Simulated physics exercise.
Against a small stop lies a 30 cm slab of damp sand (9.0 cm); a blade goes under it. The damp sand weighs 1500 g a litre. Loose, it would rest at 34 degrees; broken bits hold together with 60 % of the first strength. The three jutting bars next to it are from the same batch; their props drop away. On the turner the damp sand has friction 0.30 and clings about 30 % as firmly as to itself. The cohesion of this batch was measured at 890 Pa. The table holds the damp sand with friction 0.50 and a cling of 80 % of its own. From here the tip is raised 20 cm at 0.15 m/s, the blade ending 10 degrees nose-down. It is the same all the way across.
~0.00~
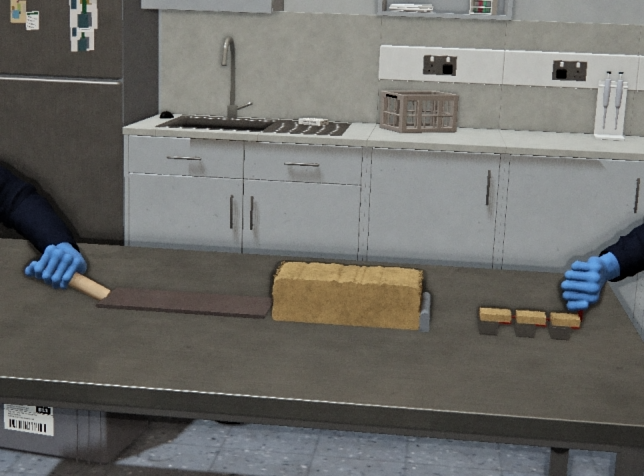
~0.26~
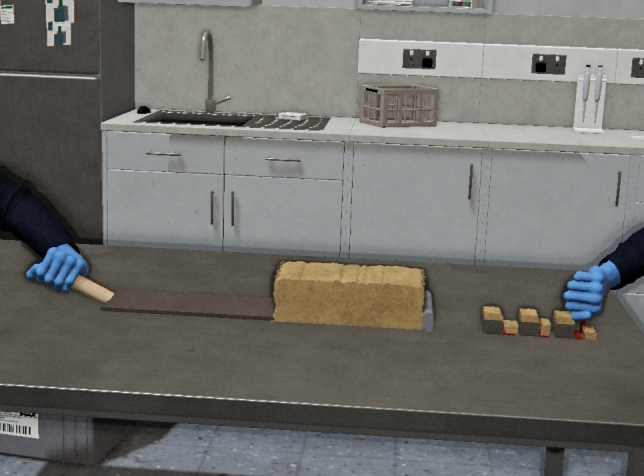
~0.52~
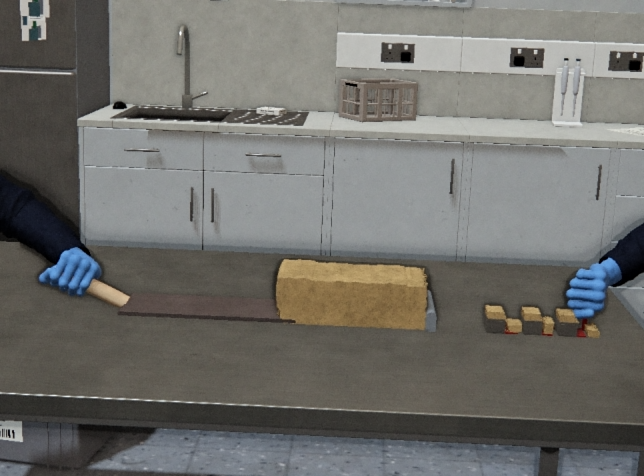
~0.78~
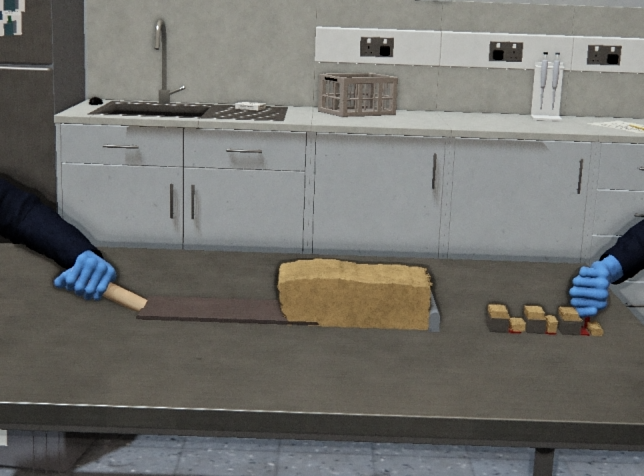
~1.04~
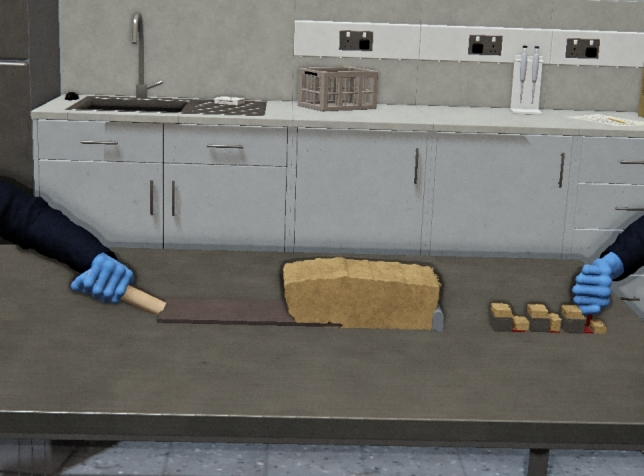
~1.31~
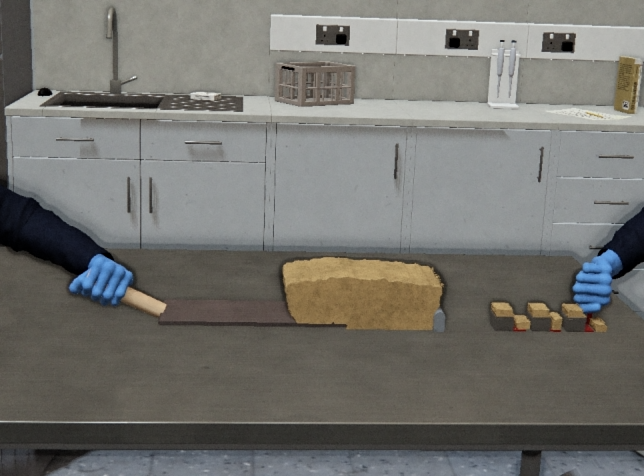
In a room with grey cabinets and a sink, a blue-gloved hand holds a flat blade by a sandy block on a dark table, while another hand rests by three small pieces at right. The pieces' ends drop, then the blade slides rightward under the block, slowing near the end.
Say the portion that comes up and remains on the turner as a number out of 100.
It comes to some 33 %.
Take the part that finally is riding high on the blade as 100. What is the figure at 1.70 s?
Some 40 per cent.
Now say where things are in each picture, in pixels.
Handle end of the blade at (97, 306), not yet moved; top of the damp sand at (347, 282); bar tips down by 0, 0, 0 (left to right), in the first picture.
Handle end of the blade at (102, 309), moved 1.8 cm; top of the damp sand at (349, 282); bar tips down by 2.6 cm, 2.9 cm, 2.8 cm (left to right), in the second picture.
Handle end of the blade at (119, 314), moved 5.9 cm; top of the damp sand at (286, 278); bar tips down by 2.6 cm, 2.9 cm, 2.9 cm (left to right), in the third picture.
Handle end of the blade at (138, 318), moved 10 cm; top of the damp sand at (318, 278); bar tips down by 2.6 cm, 2.9 cm, 2.9 cm (left to right), in the fourth picture.
Handle end of the blade at (158, 321), moved 14 cm; top of the damp sand at (344, 278); bar tips down by 2.6 cm, 2.9 cm, 2.9 cm (left to right), in the fifth picture.
Handle end of the blade at (160, 324), moved 15 cm; top of the damp sand at (346, 278); bar tips down by 2.6 cm, 2.9 cm, 2.9 cm (left to right), in the sixth picture.
After 1.70 s, the tip is 6.3 cm up.
After 2.17 s, the tip is 13 cm up.
After 2.63 s, the tip is 20 cm up and 33 % is riding high on the blade.
After 3.10 s, the tip is 20 cm up and 33 % is riding high on the blade.
After 3.90 s, at the end, the tip is 20 cm up and 33 % is riding high on the blade.
